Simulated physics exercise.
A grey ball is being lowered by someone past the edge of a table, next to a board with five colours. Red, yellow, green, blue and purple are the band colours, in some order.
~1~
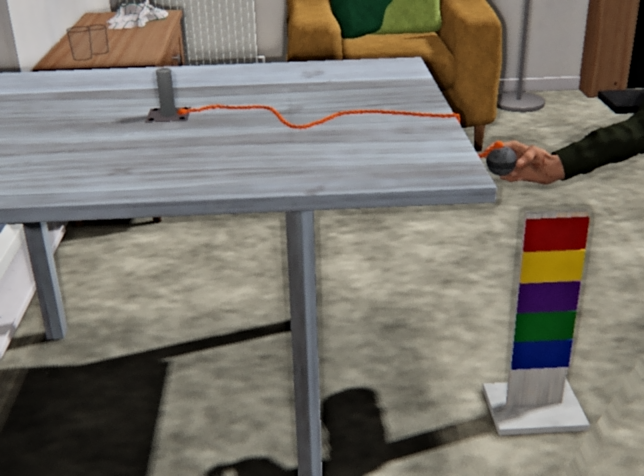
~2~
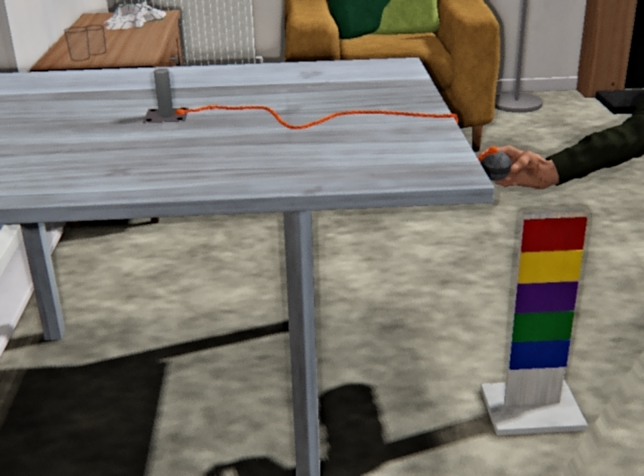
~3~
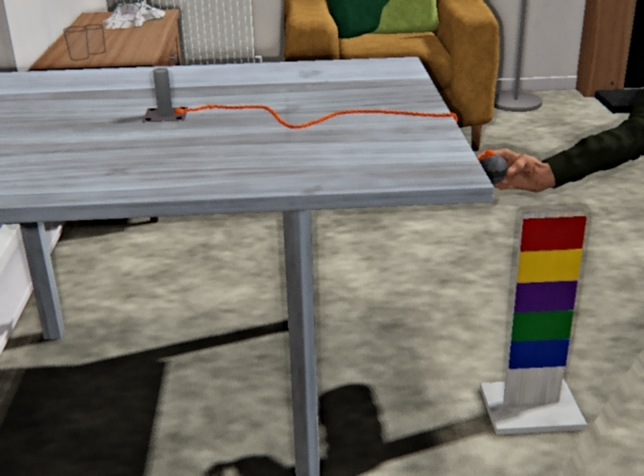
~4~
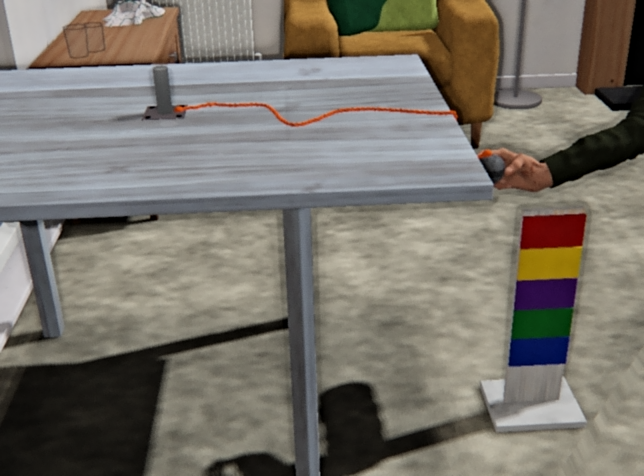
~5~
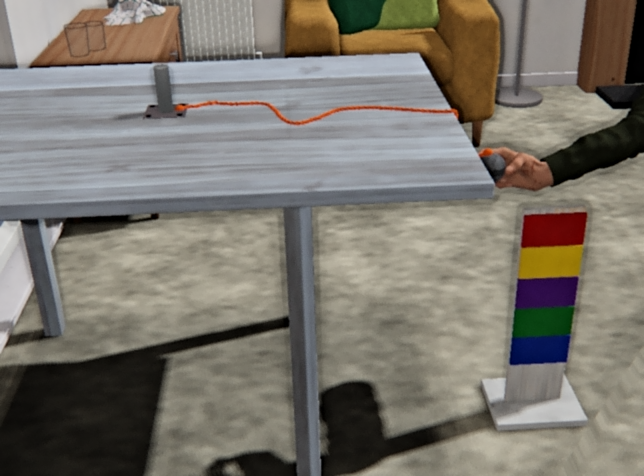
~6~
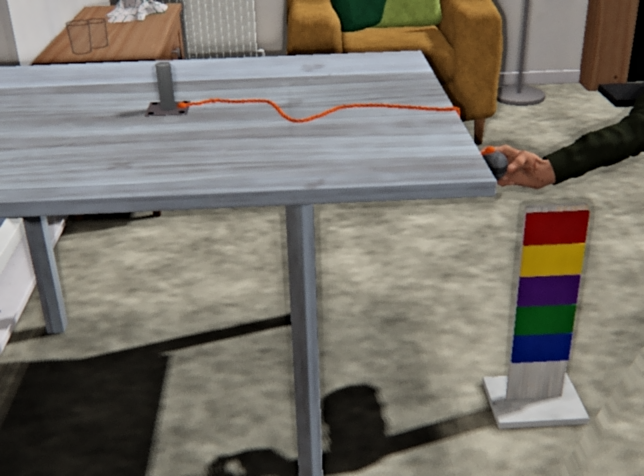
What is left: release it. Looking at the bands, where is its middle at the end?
Its middle is at the yellow band.
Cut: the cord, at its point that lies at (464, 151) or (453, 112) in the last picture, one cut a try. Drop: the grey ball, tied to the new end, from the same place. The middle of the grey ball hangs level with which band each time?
Try by try it comes out as red; higher than all five.
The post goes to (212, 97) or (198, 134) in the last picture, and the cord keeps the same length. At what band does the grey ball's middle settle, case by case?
Purple; purple.
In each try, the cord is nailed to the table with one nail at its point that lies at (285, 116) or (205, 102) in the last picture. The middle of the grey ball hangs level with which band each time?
First try red, second try yellow.
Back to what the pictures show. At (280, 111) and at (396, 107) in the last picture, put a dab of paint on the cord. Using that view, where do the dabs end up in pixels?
First: (315, 110). Second: (457, 126).
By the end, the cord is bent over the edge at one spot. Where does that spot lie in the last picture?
You'd find it at roughly (385, 106).
Soon after, ball near (481, 261); level with yellow.
Then, ball near (429, 251); level with yellow.
Further on, ball near (461, 259); level with yellow.
At rest, ball near (452, 260); level with yellow. Its middle rests at the yellow band.
